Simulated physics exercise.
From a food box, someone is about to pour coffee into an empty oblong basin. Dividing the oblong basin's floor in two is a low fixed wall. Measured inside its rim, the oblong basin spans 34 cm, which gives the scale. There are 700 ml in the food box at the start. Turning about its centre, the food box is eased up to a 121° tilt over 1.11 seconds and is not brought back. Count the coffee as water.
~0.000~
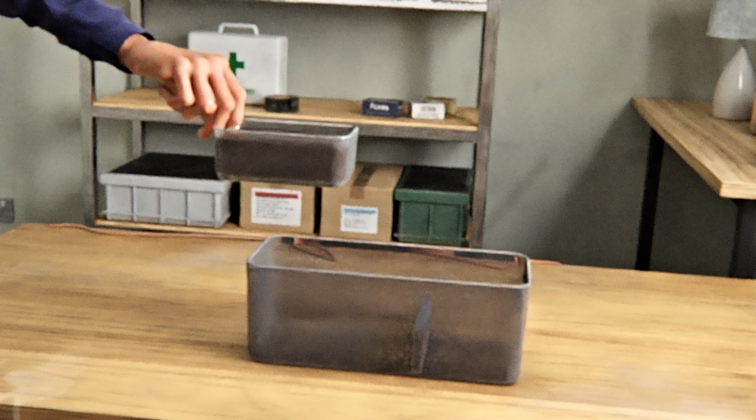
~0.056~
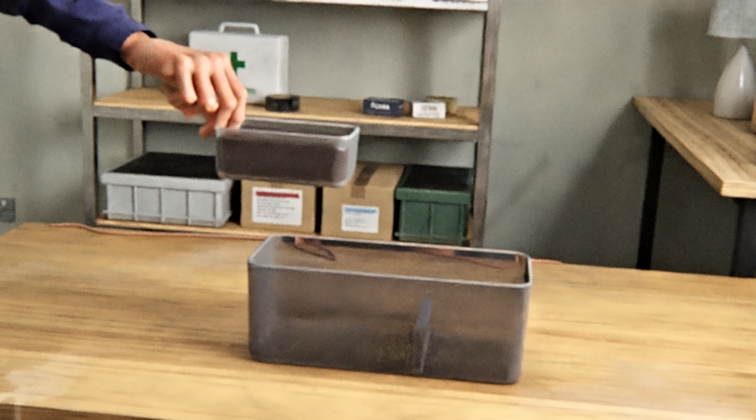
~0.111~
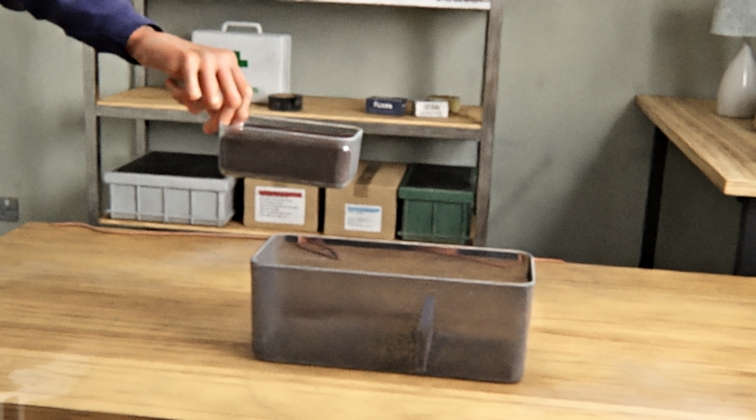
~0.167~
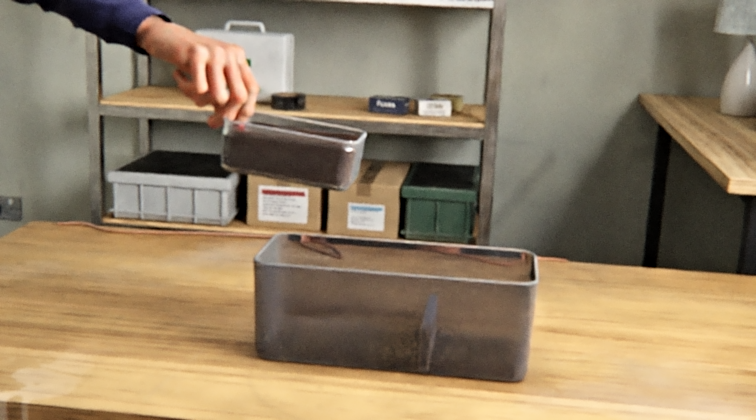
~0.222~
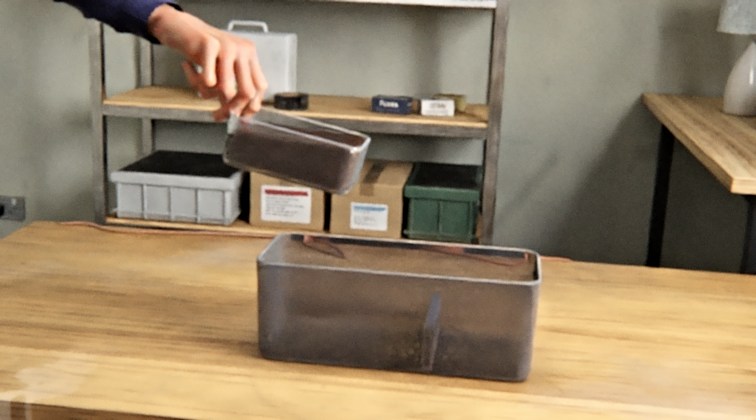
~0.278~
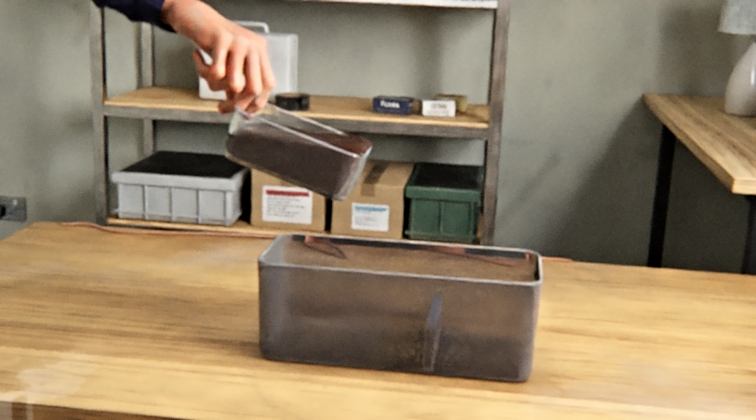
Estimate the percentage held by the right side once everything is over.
I would say 6 per cent.
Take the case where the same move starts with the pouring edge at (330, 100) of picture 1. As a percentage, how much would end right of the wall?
5 %.
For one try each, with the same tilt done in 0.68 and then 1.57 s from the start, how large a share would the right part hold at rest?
I'd expect close to 5 per cent and then close to 10 per cent.
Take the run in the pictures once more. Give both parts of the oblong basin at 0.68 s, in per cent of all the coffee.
Left roughly 46, right roughly 4.
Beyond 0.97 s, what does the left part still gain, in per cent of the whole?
It comes to near 7 per cent.
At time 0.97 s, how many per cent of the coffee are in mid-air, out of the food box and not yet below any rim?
Near 10 per cent, I'd say.
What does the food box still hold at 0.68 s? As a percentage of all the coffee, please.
Roughly 14 per cent.
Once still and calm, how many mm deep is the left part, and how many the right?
Final reading - left some 22 mm, right some 2 mm.
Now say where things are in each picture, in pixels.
In the first frame, tilt 0°; pouring edge (353, 134); surface from (225, 131) to (352, 139); the oblong basin's rim runs from (258, 250) to (529, 272); the wall's top is at (423, 314).
In the second frame, tilt 1°; pouring edge (354, 134); surface from (227, 130) to (353, 139).
In the third frame, tilt 3°; pouring edge (357, 136); surface from (230, 128) to (356, 139).
In the fourth frame, tilt 7°; pouring edge (361, 139); surface from (234, 127) to (360, 140).
In the fifth frame, tilt 12°; pouring edge (365, 145); surface from (238, 126) to (365, 141).
In the sixth frame, tilt 18°; pouring edge (366, 153); surface from (239, 127) to (365, 147); 3 per cent is over the edge.
Then, 0.68 s in, the tilt is 81° and 15 per cent is still to pour, 46 is left of the wall and 4 right of it.
Then, 0.97 s in, the tilt is 116° and 1 per cent is still to pour, 80 is left of the wall and 5 right of it.
Then, 1.28 s in, the tilt is 121° and 0 per cent is still to pour, 88 is left of the wall and 5 right of it.
Then, 1.61 s in, the tilt is 121° and 0 per cent is still to pour, 87 is left of the wall and 6 right of it.
Finally, 87 per cent lies left of the wall, 6 right of it and 7 outside.
